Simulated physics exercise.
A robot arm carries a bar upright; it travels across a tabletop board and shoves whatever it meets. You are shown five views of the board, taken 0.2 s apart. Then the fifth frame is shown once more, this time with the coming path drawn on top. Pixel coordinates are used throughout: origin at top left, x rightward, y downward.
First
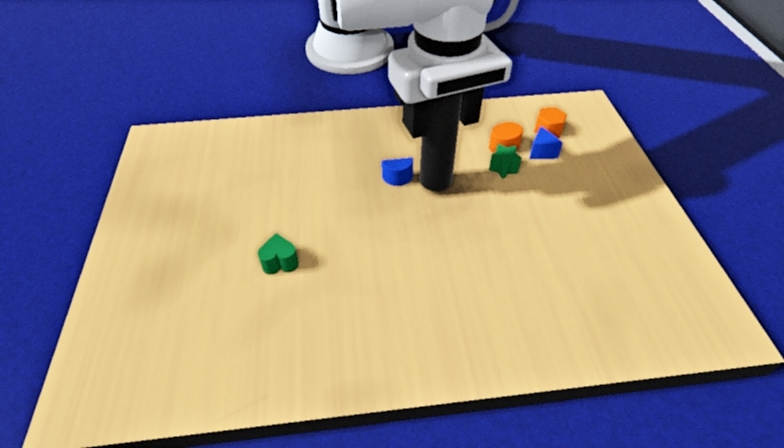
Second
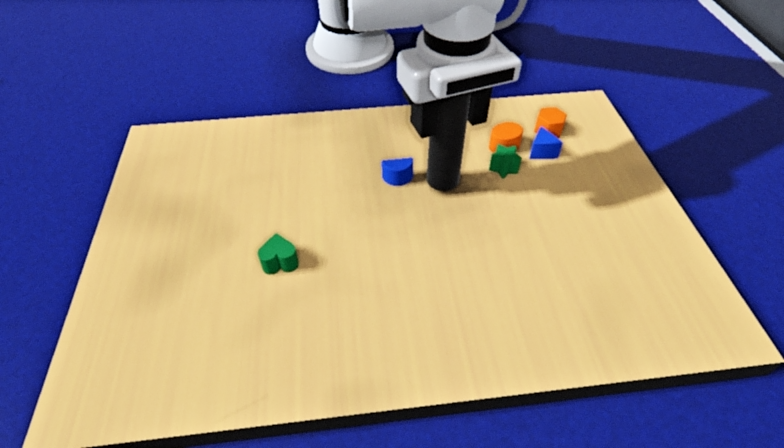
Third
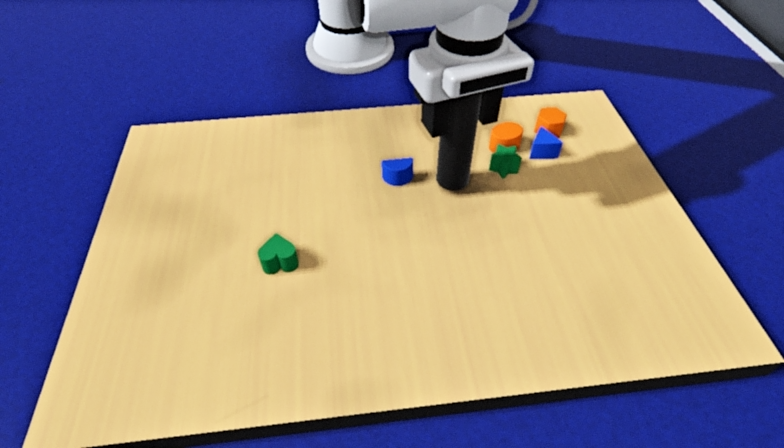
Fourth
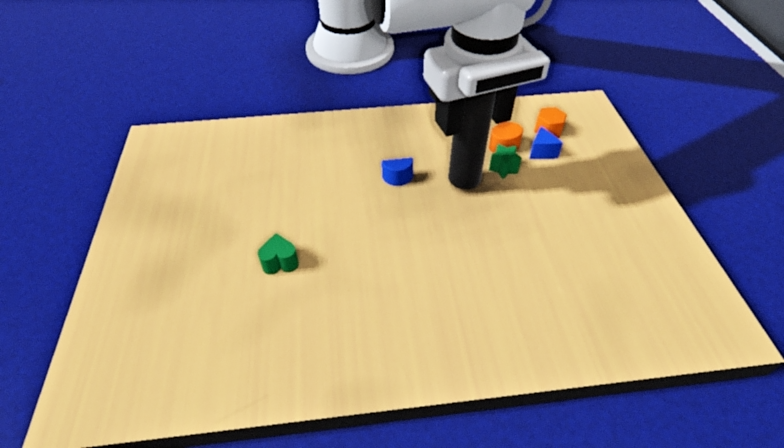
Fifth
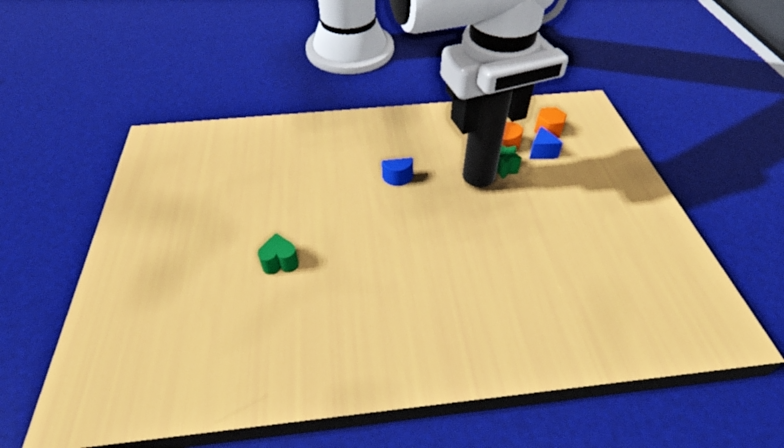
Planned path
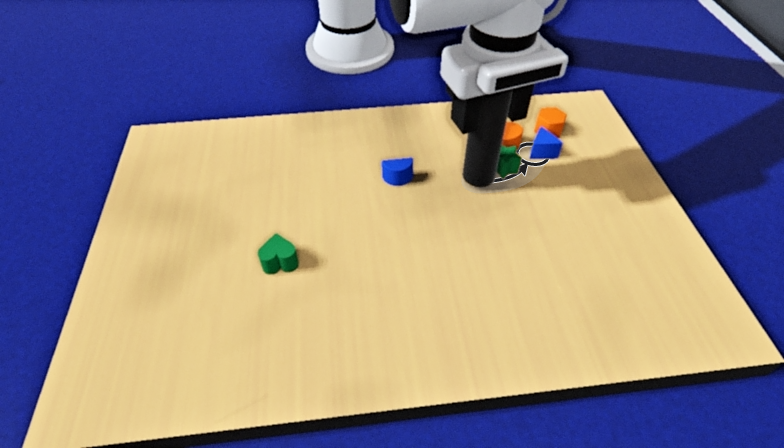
A pale wooden board lies on a deep blue surface, seen from above at an angle by a still camera. A green heart-shaped block sits left of centre, a blue block near the upper middle, and two orange blocks, a green star and a blue three-sided block cluster at upper right. A white robot arm slides its upright black bar slightly rightward, partly covering the cluster, while every block stays still.
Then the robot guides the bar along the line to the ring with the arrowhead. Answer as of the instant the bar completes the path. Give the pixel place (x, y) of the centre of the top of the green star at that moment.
At the end it should sit near (535, 121).
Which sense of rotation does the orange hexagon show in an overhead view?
It twists against the clock when seen from above.
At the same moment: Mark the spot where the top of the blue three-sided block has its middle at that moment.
Located at (561, 126).
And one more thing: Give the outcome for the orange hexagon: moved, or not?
Here's my answer: The orange hexagon gets displaced.
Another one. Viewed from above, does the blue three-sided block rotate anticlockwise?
No
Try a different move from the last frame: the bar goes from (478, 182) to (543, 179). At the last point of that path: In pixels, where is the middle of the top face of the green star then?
It is at (525, 146).
The drawn path runs from (478, 182) by way of (503, 179) and (523, 169) to (533, 154).
What follows on the original path. One third of the way, bar (505, 173); green star (519, 147), turned 15° anticlockwise.
Two thirds of the way, bar (525, 163); green star (530, 135), turned 30° anticlockwise; orange oval block (508, 122), turned 25° anticlockwise; blue three-sided block (555, 131), turned 30° clockwise; orange hexagon (556, 112), turned 20° anticlockwise.
At the end, bar (534, 148); green star (535, 121), turned 40° anticlockwise; orange oval block (507, 119), turned 45° anticlockwise; blue three-sided block (561, 126), turned 90° clockwise; orange hexagon (557, 111), turned 30° anticlockwise.
